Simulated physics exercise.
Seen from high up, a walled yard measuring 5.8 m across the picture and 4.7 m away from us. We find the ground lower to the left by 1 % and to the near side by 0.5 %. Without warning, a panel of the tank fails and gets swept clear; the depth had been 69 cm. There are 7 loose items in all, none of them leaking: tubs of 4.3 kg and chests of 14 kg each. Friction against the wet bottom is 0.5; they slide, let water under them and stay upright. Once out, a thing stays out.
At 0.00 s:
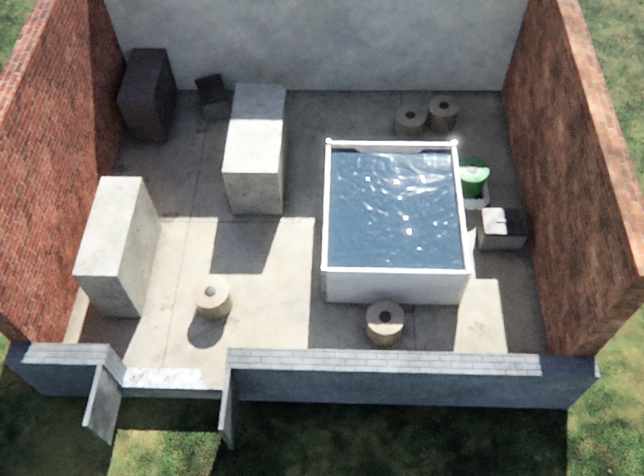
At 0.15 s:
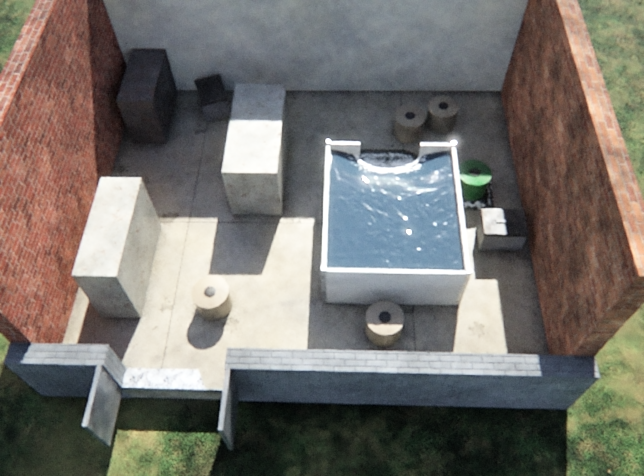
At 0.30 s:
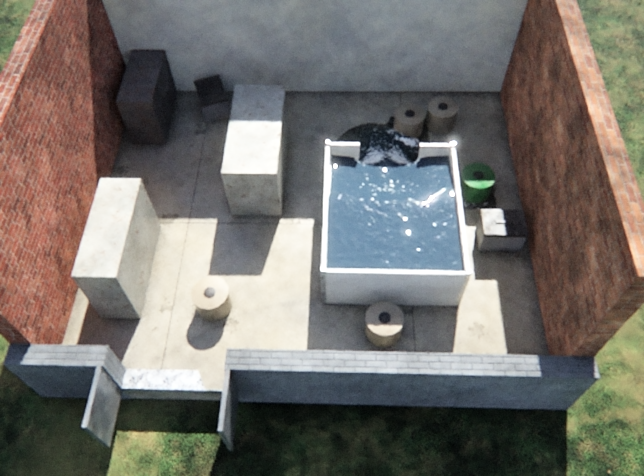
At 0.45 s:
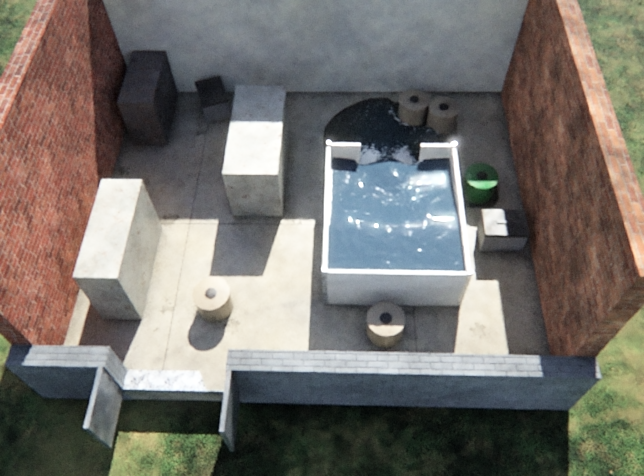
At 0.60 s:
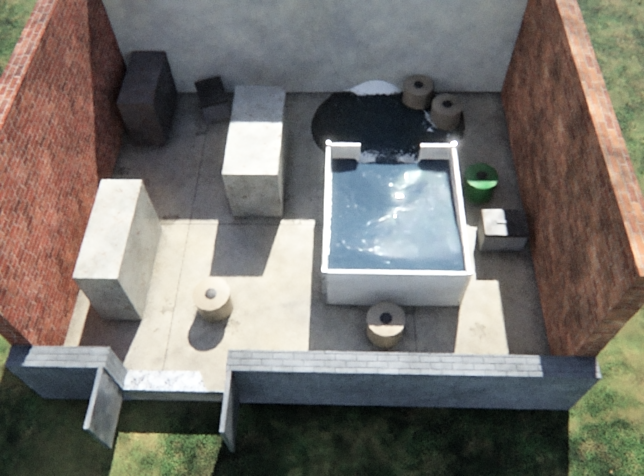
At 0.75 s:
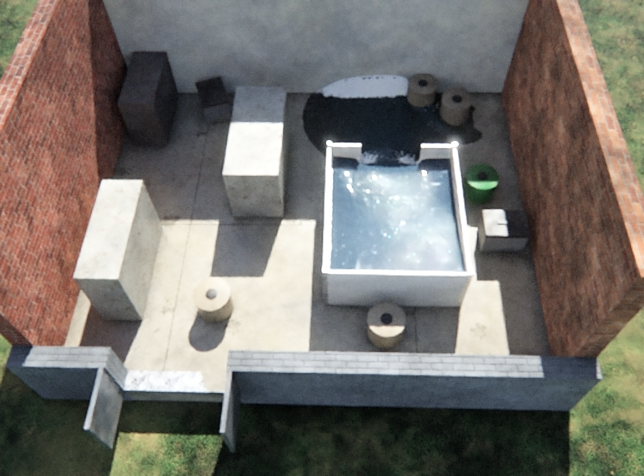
In a walled yard seen from above, water bursts through the far side of a raised white tank and spreads in a dark pool toward the back wall, nudging the green tub slightly and shifting two round tan objects.
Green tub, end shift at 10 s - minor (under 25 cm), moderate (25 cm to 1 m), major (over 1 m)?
It gets well displaced.
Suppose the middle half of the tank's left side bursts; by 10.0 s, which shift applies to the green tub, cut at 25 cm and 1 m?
From there, the green tub gets moved partway.
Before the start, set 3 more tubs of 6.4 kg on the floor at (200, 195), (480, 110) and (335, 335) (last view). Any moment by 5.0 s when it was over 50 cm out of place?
In turn: More, past it, under.
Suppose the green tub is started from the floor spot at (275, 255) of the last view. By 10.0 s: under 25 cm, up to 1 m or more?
It slides a little.
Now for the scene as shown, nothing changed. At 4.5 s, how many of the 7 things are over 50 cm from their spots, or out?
My count gives 5.
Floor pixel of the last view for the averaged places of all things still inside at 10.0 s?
Centred roughly on (275, 330).
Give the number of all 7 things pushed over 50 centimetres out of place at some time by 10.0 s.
That adds up to 7.
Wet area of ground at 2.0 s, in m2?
Flooded: Near 10.5 m2.
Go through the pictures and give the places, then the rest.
The green tub at (472, 169) rests on the ground; water covers 3.2 m2; 0 of 7 have shifted, in the first frame.
The green tub at (475, 172), on the bottom, 5 cm from its start; water covers 3.7 m2; 1 of 7 have shifted, in the second frame.
The green tub at (479, 175) rests on the ground, 12 cm from its start; water covers 4.3 m2; 2 of 7 have shifted, in the third frame.
The green tub at (482, 176) rests on the ground, 15 cm from its start; 5.2 m2 under water; 2 of 7 have shifted, in the fourth frame.
The green tub at (482, 176), on the bottom, 15 cm from its start; 5.9 m2 under water; 3 of 7 have shifted, in the fifth frame.
The green tub at (483, 176) rests on the ground, 15 cm from its start; 6.6 m2 under water; 3 of 7 have shifted, in the sixth frame.
After 2.0 s the green tub is near (483, 176), 0.2 m from its start, aground; 0 of 7 are out; 2 afloat.
After 4.5 s the green tub is near (487, 314), 2.1 m from its start, afloat; 0 of 7 are out; 4 afloat.
After 7.0 s the green tub is near (245, 302), 3.5 m from its start, afloat; 0 of 7 are out; 7 afloat.
After 10.0 s the green tub is near (158, 277), 4.3 m from its start, afloat; 4 of 7 are out; 3 afloat.
